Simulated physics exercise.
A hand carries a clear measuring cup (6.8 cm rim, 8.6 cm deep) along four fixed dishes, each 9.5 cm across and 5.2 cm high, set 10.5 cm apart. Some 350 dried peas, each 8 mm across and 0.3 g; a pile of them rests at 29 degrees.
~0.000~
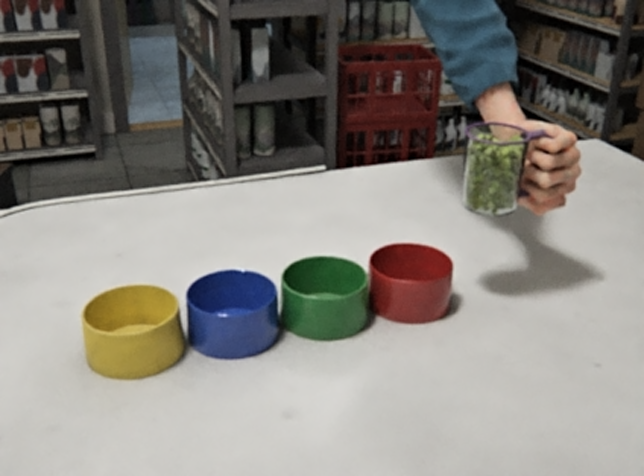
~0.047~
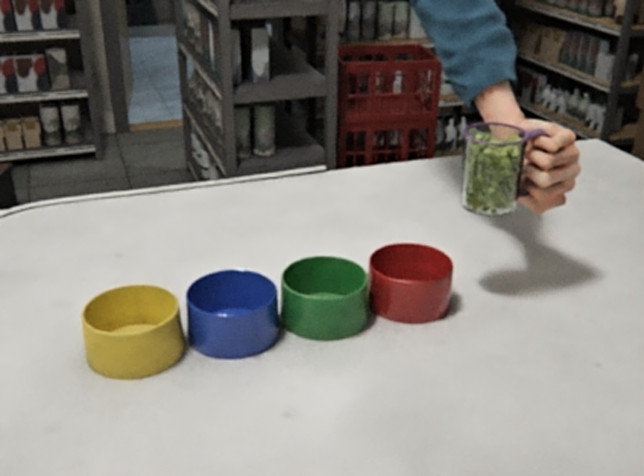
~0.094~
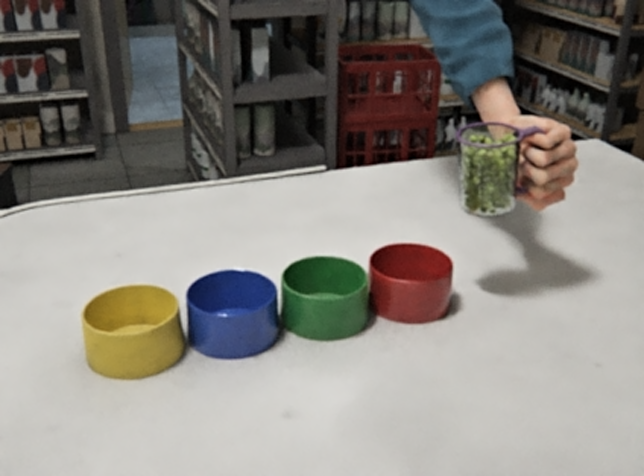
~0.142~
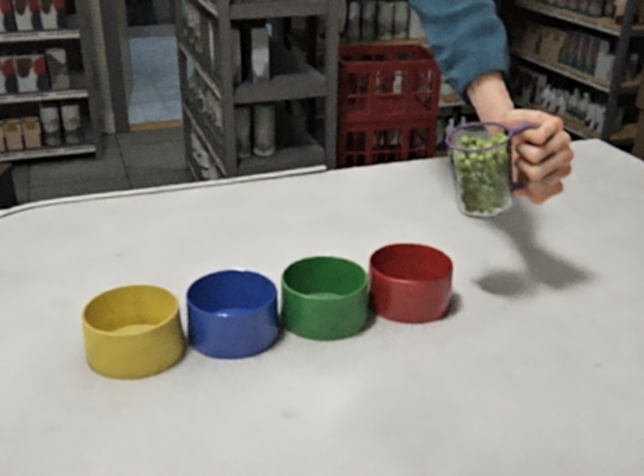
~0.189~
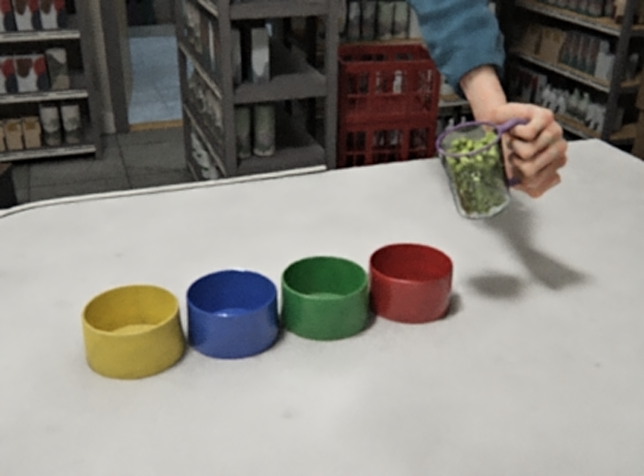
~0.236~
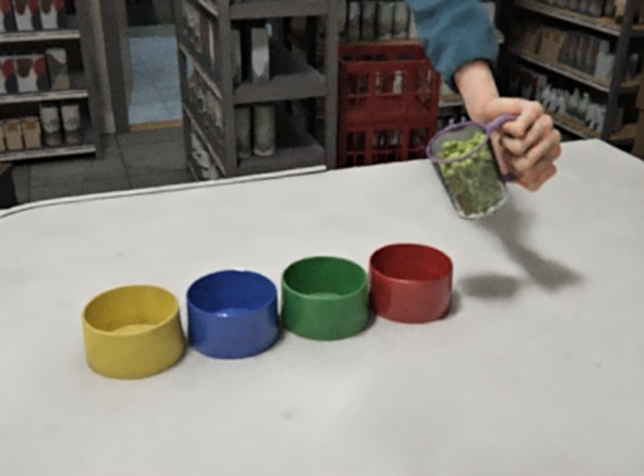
A hand holding a clear cup of green peas moves slightly left and tilts it leftward.
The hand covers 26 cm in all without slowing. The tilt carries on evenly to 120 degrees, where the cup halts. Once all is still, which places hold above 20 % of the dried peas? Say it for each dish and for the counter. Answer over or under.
Red: Under, blue: Under, green: Over, yellow: Under, counter: Under.
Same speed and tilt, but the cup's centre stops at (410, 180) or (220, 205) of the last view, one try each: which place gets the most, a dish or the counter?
The winner: Green; green.
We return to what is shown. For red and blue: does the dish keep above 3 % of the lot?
Red no, blue yes.
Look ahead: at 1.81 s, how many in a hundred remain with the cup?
Some 0 per cent of the load.
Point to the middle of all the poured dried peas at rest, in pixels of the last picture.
Near (312, 305).
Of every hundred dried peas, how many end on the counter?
Some 10 per cent.
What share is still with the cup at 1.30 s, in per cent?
Some 0 per cent of the load.
After 0.88 s, tilt 120 degrees; cup holds 60 %, green 30 %.
After 1.30 s, tilt 120 degrees; cup holds 0 %, blue 10 %, green 80 %.
Then, at 1.81 s, tilt 120 degrees; cup holds 0 %, blue 10 %, green 80 %.
At rest (2.1 s), red 0 %, blue 10 %, green 80 %, yellow 0 %, counter 10 %.
